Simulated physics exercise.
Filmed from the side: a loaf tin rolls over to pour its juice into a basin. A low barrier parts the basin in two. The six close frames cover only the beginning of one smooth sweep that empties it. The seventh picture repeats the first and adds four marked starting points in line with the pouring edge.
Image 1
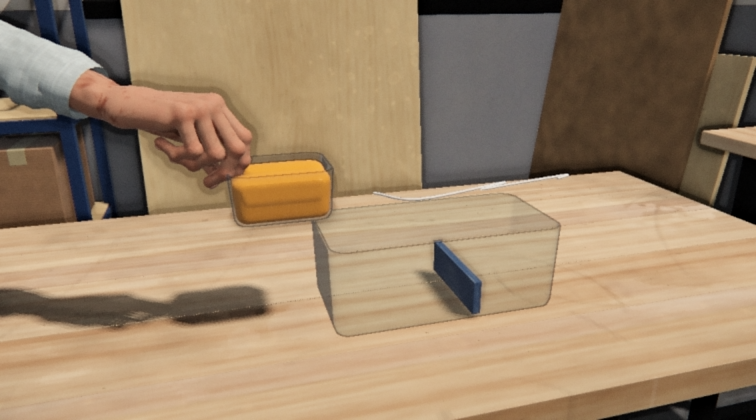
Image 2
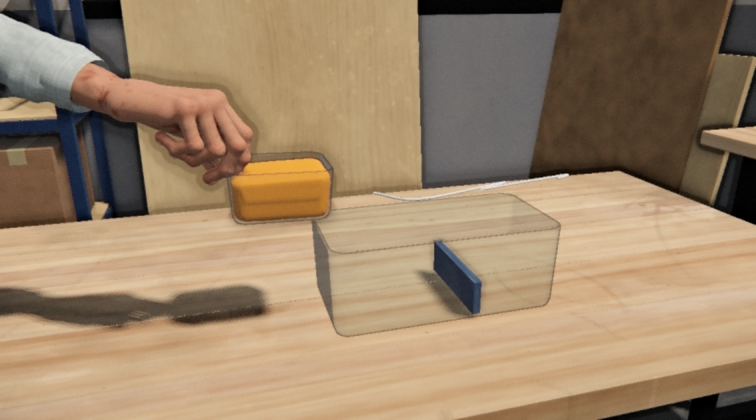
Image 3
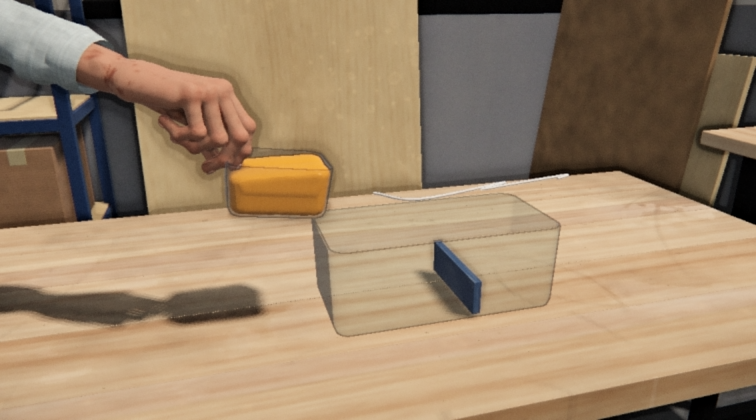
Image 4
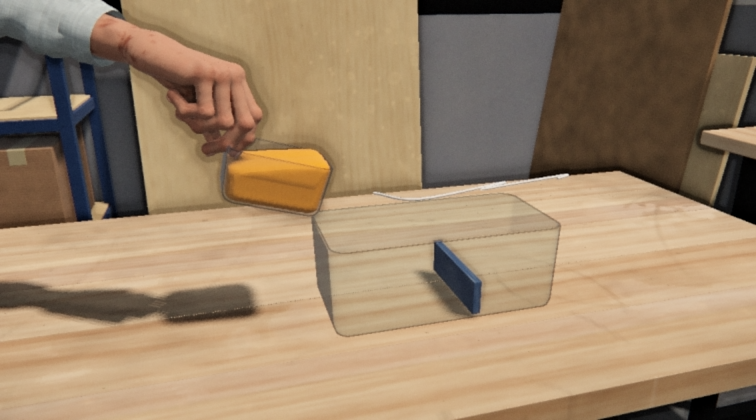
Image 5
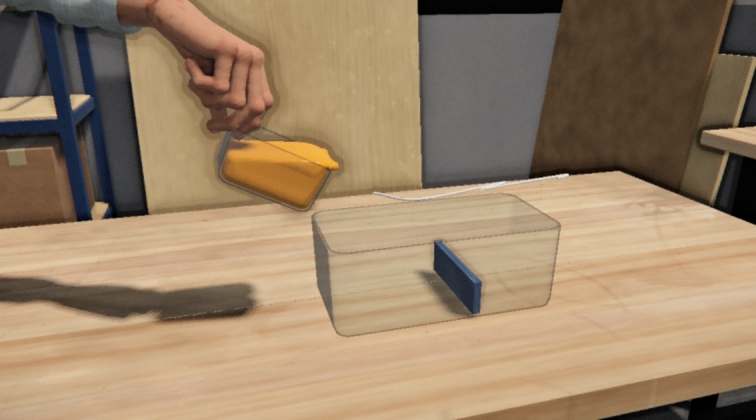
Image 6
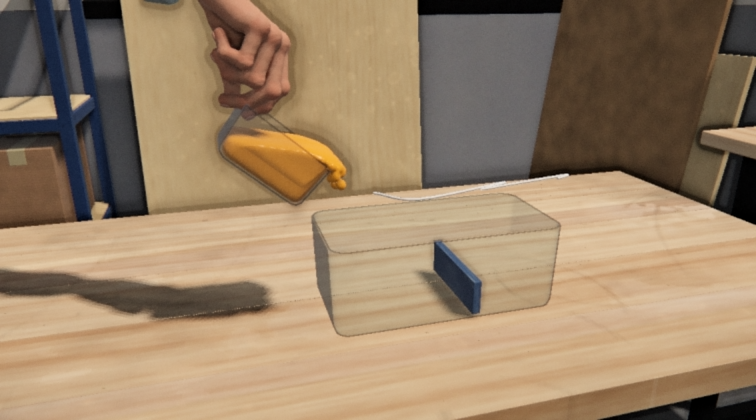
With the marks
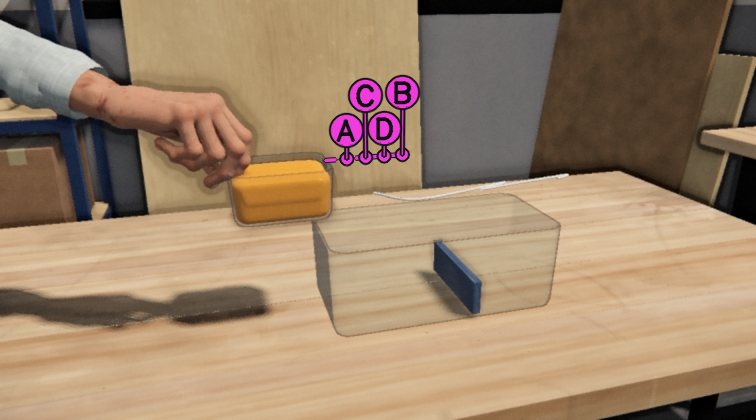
A hand held a clear tin of orange juice above a wooden table, then lifted and tilted it to the right until juice slipped over the lip beside a clear basin with a blue barrier.
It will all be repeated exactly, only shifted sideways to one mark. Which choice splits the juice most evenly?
It is D.
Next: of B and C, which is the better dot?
That is dot B.
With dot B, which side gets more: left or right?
The right side.
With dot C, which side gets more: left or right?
The left side.
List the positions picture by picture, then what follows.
Upright, lip at (325, 160); basin from (333, 335) to (548, 301); top of the wall at (456, 260); nothing has left yet, in the first picture.
Upright, lip at (325, 160); nothing has left yet, in the second picture.
Tipped about 7°, lip at (325, 160); nothing has left yet, in the third picture.
Tipped about 16°, lip at (325, 160); nothing has left yet, in the fourth picture.
Tipped about 28°, lip at (325, 160); juice is over the lip, down to (330, 163), in the fifth picture.
Tipped about 41°, lip at (325, 160); juice is over the lip, down to (333, 183), in the sixth picture.
On the marked copy, A at (346, 158); B at (402, 154); C at (365, 157); D at (384, 156).
For dot A, about 94 % ends left of the wall and 4 % right of it.
For dot B, about 28 % ends left of the wall and 69 % right of it.
For dot C, about 85 % ends left of the wall and 13 % right of it.
For dot D, about 49 % ends left of the wall and 48 % right of it; 3 % is lost outside.
